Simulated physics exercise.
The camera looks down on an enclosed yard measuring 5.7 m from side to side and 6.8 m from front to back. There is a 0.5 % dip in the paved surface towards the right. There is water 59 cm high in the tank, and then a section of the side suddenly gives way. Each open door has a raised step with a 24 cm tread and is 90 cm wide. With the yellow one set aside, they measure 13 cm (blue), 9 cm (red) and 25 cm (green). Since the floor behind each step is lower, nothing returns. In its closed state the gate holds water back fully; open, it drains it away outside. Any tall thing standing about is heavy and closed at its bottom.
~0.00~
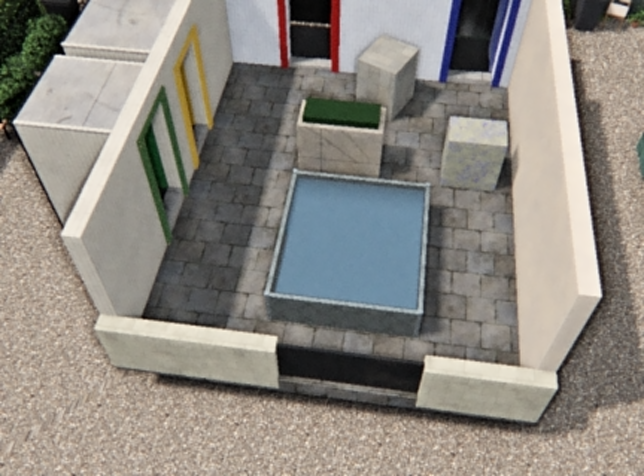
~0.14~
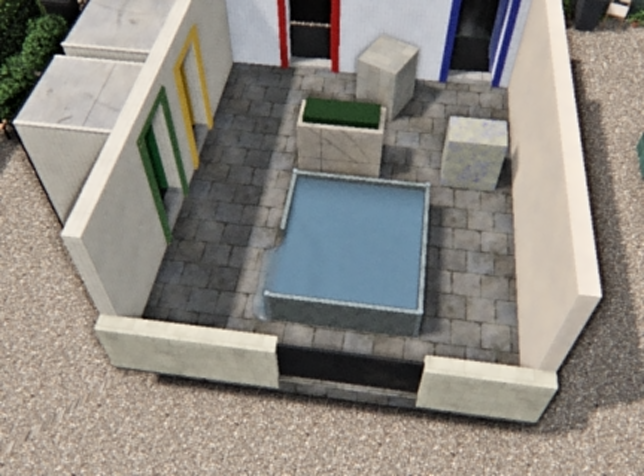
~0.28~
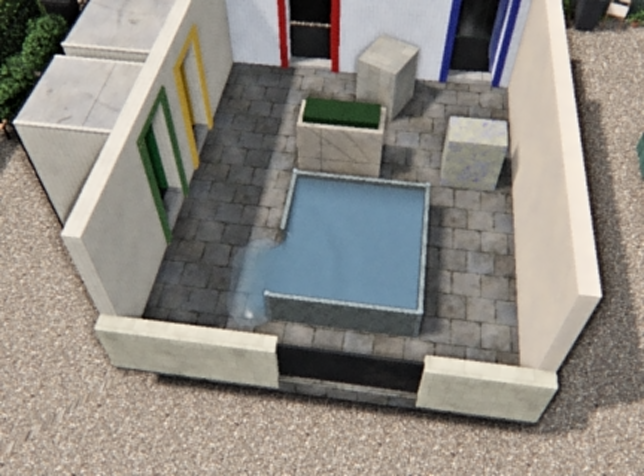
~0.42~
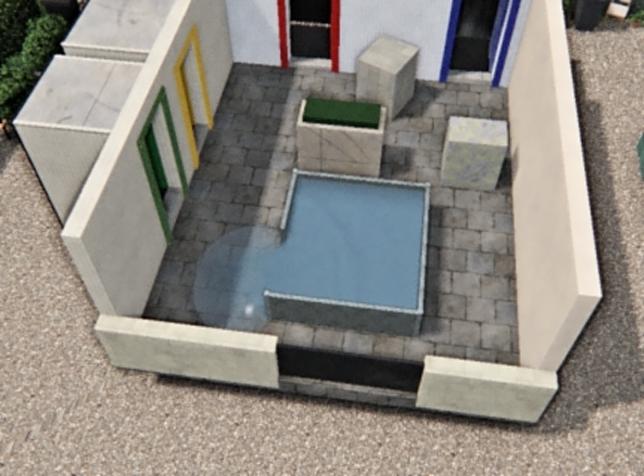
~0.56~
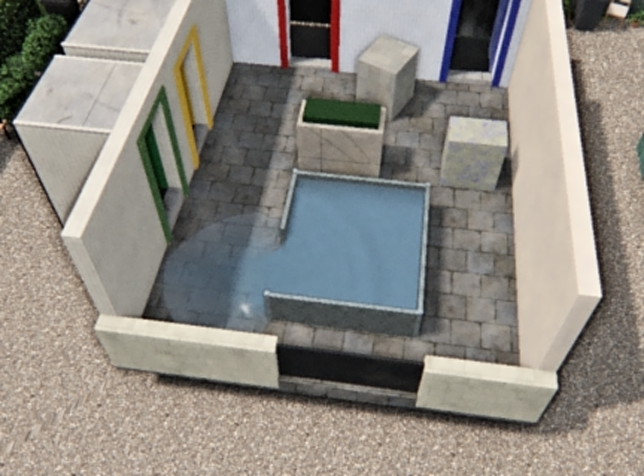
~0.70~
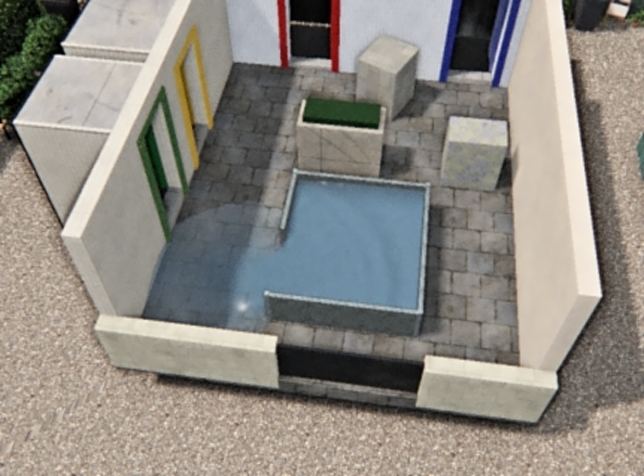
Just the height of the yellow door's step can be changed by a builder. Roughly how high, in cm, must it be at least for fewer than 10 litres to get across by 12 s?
Roughly 5 cm is just enough.
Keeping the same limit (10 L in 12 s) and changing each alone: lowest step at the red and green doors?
Close to 14.5 cm (red) and close to 21 cm (green).
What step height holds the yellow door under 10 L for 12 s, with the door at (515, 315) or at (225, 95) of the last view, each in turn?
Around 8.0 and 10.0 cm respectively.
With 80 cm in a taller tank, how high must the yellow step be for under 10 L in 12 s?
About 8.5 centimetres.
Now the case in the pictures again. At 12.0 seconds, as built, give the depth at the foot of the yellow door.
8.5 cm.
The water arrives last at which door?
It's the blue one.
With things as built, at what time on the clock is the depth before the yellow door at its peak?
I'd guess close to 12.0 seconds.
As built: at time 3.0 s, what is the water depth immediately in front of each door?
Door by door, in centimetres - yellow 7, green 21, red 0, blue 0.
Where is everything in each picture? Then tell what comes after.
The tank at (352, 239) is whole and still, 59 cm deep; the yellow door at (195, 104) is dry, in the first picture.
Water pours out at (279, 276) and has run 0.3 m, to (257, 304); about 8 cm deep outside, 59 cm at the back, in the second picture.
The gap is at (279, 278), the front 0.8 m out at (236, 266); the back of the tank holds 59 cm, in the third picture.
The front is at (200, 272), 1.3 m from the gap at (279, 279); 2.1 m2 of floor is wet, 59 cm left at the back, in the fourth picture.
Water pours out at (279, 278) and has run 1.8 m, to (169, 265); about 6 cm deep outside, 59 cm at the back, in the fifth picture.
The front is at (145, 311), 2.0 m from the gap at (279, 278); 4.4 m2 of floor is wet, 58 cm left at the back; 1.7 m in a straight line remain to the yellow door at (195, 104), in the sixth picture.
After 1.4 s water covers 15 % of the floor, deepest (50 cm) near (132, 345); it has not reached the yellow door.
After 3.0 s water covers 40 % of the floor, deepest (32 cm) near (132, 345); 7 cm at the yellow door, 0 litres in over its 13 cm step.
After 12.0 s water covers 95 % of the floor, deepest (16 cm) near (413, 94); 8 cm at the yellow door, 0 litres in over its 13 cm step.
At the yellow door as built, the water arrived by 1.7 s and peaked near 8 cm at 12.0 s.
Run again over the same 12 s with other heights there, 14 litres in over 4.5 cm, 7 litres over 5.5 cm. The limit of 10 litres is kept from about 5 cm up.
